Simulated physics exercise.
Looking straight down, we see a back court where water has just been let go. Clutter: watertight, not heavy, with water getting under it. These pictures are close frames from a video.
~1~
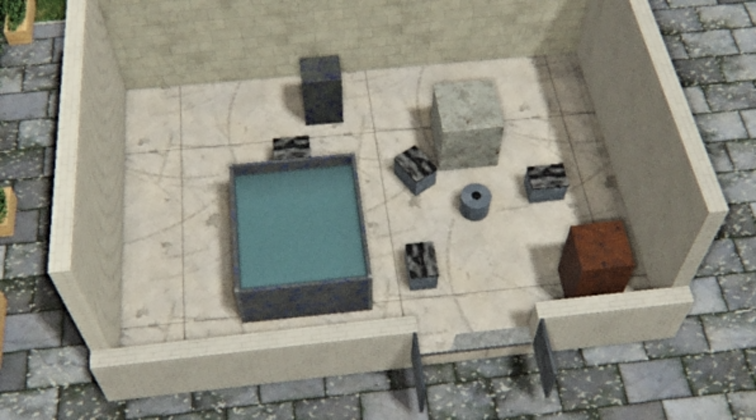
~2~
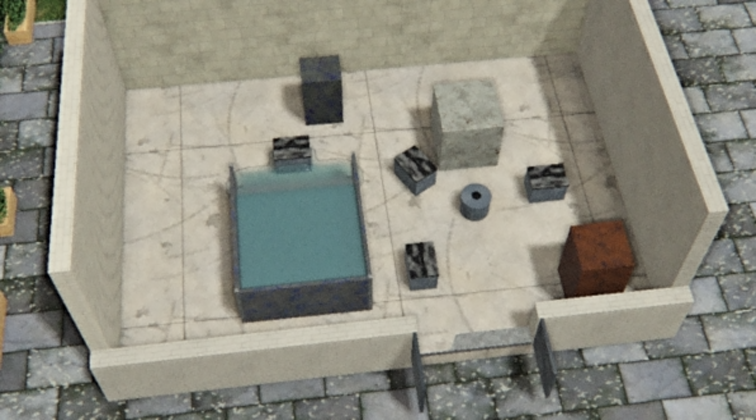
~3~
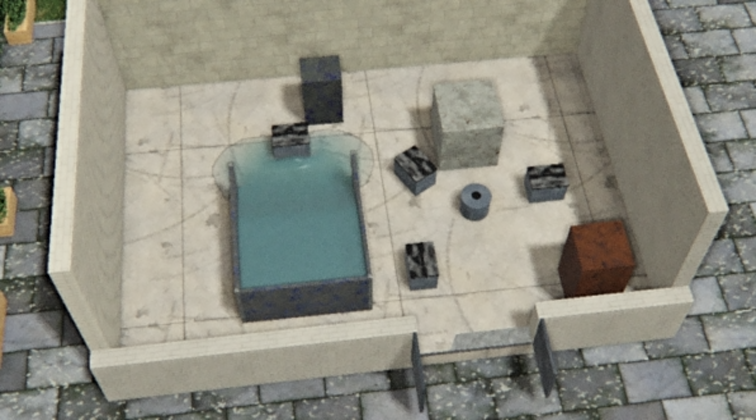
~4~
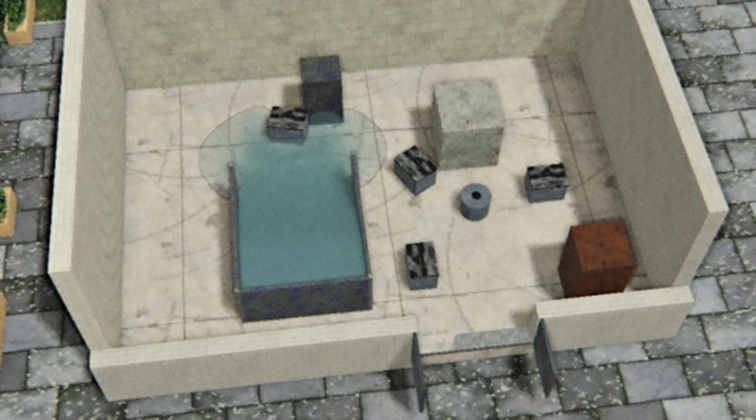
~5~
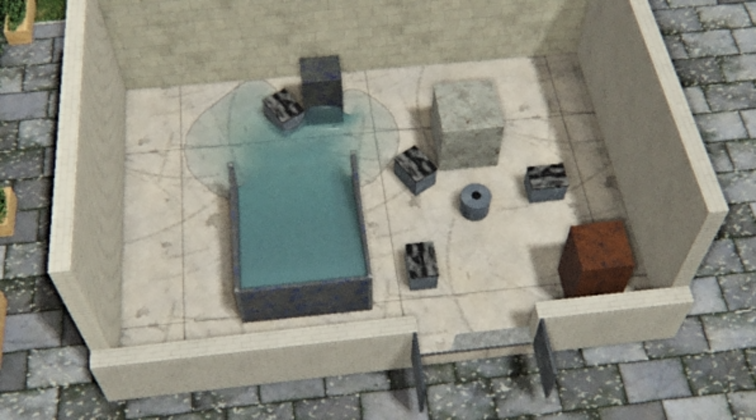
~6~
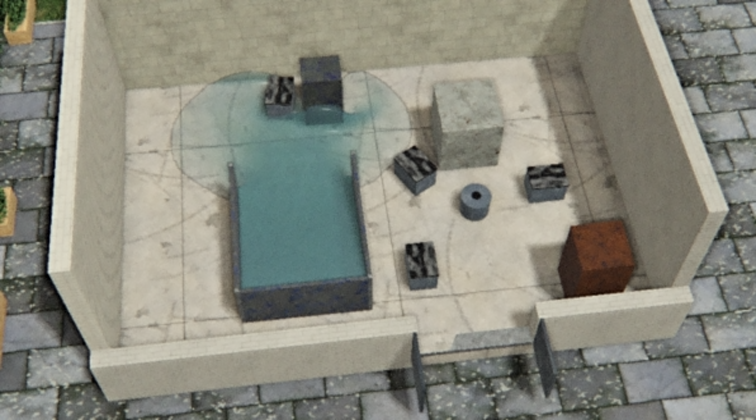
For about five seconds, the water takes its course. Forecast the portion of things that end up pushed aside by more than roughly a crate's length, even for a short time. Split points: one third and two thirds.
Band: Below one third.
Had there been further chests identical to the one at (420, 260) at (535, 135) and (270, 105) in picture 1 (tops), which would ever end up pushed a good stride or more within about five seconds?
Sequence: Scarcely shifts; knocked aside.
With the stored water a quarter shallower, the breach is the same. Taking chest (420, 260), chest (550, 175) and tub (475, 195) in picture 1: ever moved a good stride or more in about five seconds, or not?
Taking each in turn, the answer is came up short, came up short, came up short.
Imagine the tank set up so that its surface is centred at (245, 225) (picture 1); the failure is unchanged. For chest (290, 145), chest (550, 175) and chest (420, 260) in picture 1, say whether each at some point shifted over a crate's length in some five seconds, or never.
The first: Travelled far enough; the second: Did not travel far; the third: Did not travel far.
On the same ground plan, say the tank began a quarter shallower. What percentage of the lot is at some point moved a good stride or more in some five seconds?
Something like 20 in a hundred of them.
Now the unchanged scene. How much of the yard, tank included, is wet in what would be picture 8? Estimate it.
35 in a hundred, roughly.
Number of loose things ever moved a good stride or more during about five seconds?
So the number is 1.
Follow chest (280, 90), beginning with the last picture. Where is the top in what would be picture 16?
Estimated position: Roughly (231, 62).
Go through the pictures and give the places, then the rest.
In the first frame, a chest at (291, 147), on the bottom; a chest at (422, 259) rests on the ground; 0 of 5 have shifted.
In the second frame, a chest at (291, 147), on the bottom; a chest at (422, 259), on the bottom; 0 of 5 have shifted.
In the third frame, a chest at (290, 134), on the bottom, close to its start; a chest at (422, 259) rests on the ground; 1 of 5 have shifted.
In the fourth frame, a chest at (288, 117), on the bottom, a stride from its start; a chest at (422, 259) rests on the ground; 1 of 5 have shifted.
In the fifth frame, a chest at (283, 105) rests on the ground, a stride from its start; a chest at (422, 259), on the bottom; 1 of 5 have shifted.
In the sixth frame, a chest at (280, 90), on the bottom, a stride from its start; a chest at (422, 259) rests on the ground; 1 of 5 have shifted.
A moment on, 1 of 5 are well off their spots; 1 afloat.
Next, 1 of 5 are well off their spots; 1 afloat.
Later, 1 of 5 are well off their spots; 1 afloat.
In the end, 1 of 5 are well off their spots, and 1 have been at some point; 1 afloat.
